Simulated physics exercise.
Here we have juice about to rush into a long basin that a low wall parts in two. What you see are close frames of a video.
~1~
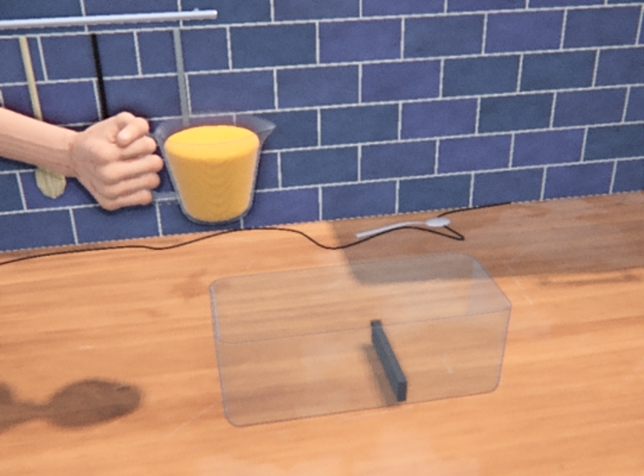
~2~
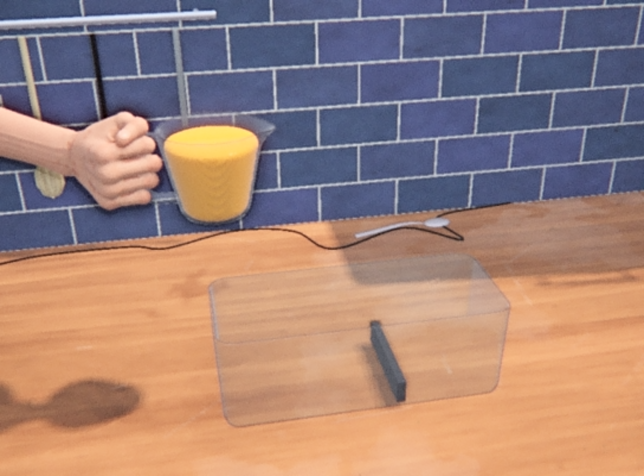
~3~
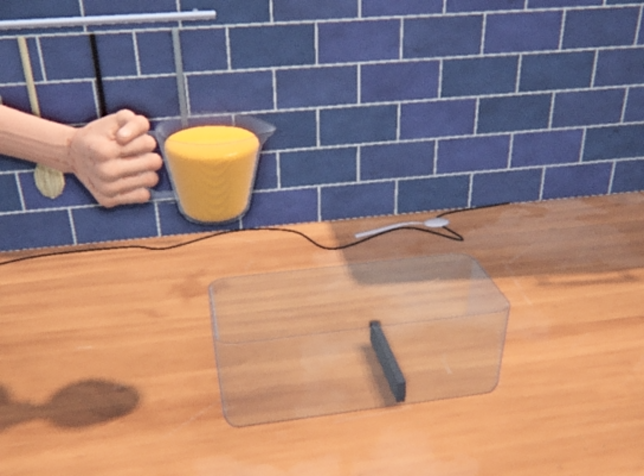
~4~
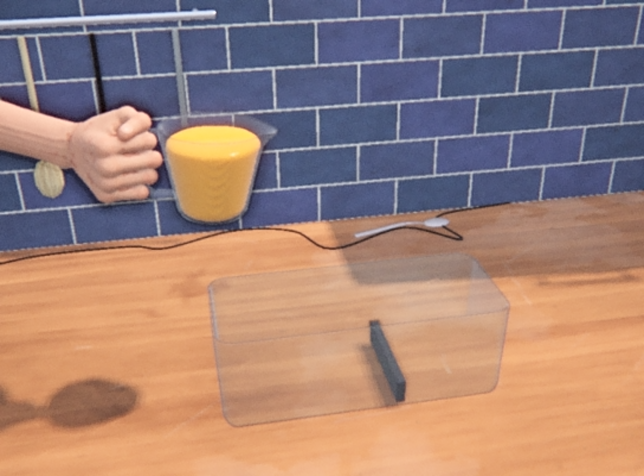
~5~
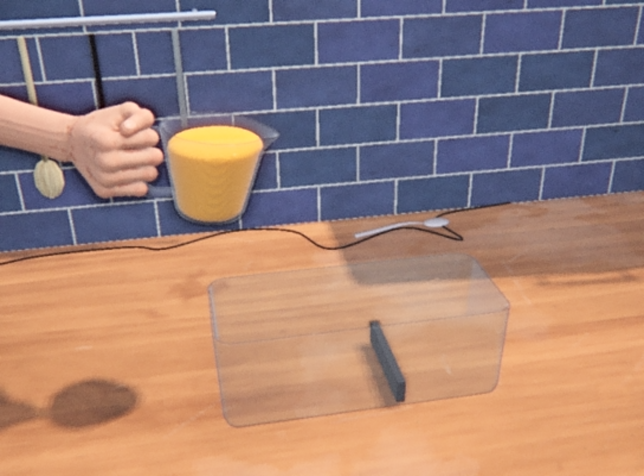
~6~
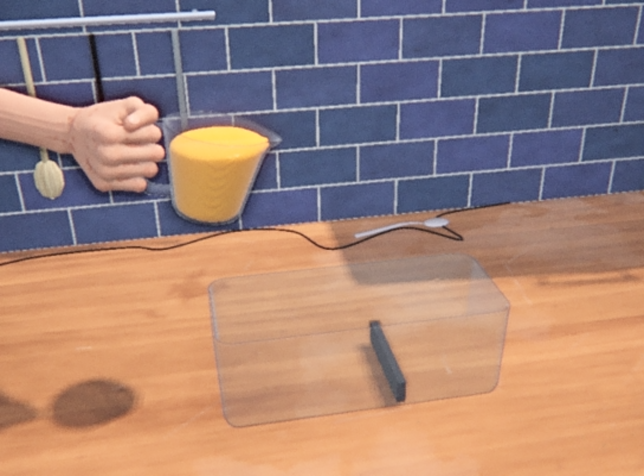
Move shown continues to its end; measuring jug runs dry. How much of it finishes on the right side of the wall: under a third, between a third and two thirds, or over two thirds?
Once it settles, the part right of the wall is below a third, I'd say.
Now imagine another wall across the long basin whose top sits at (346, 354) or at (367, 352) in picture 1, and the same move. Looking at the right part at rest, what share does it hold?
Roughly 50 % and then 10 %.
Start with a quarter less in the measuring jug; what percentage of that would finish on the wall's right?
The share comes to some 10 parts in a hundred.
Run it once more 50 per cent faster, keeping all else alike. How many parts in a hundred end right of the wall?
Roughly 10 percent.
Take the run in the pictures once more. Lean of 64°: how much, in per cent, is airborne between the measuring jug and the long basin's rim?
I'd put it at roughly 25 percent of it.
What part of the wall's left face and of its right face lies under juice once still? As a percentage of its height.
About 40 on the left and about 10 on the right.
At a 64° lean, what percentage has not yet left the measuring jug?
Near 70 %.
A moment on, the measuring jug is tipped part way and 68 per cent is still to pour, 7 is left of the wall and 0 right of it.
Next, the measuring jug is tipped on its side and 13 per cent is still to pour, 62 is left of the wall and 3 right of it.
Then the measuring jug is tipped right over and 0 per cent is still to pour, 86 is left of the wall and 11 right of it.
Later the measuring jug is tipped right over and 0 per cent is still to pour, 85 is left of the wall and 12 right of it.
At rest 85 per cent lies left of the wall, 12 right of it and 2 outside.
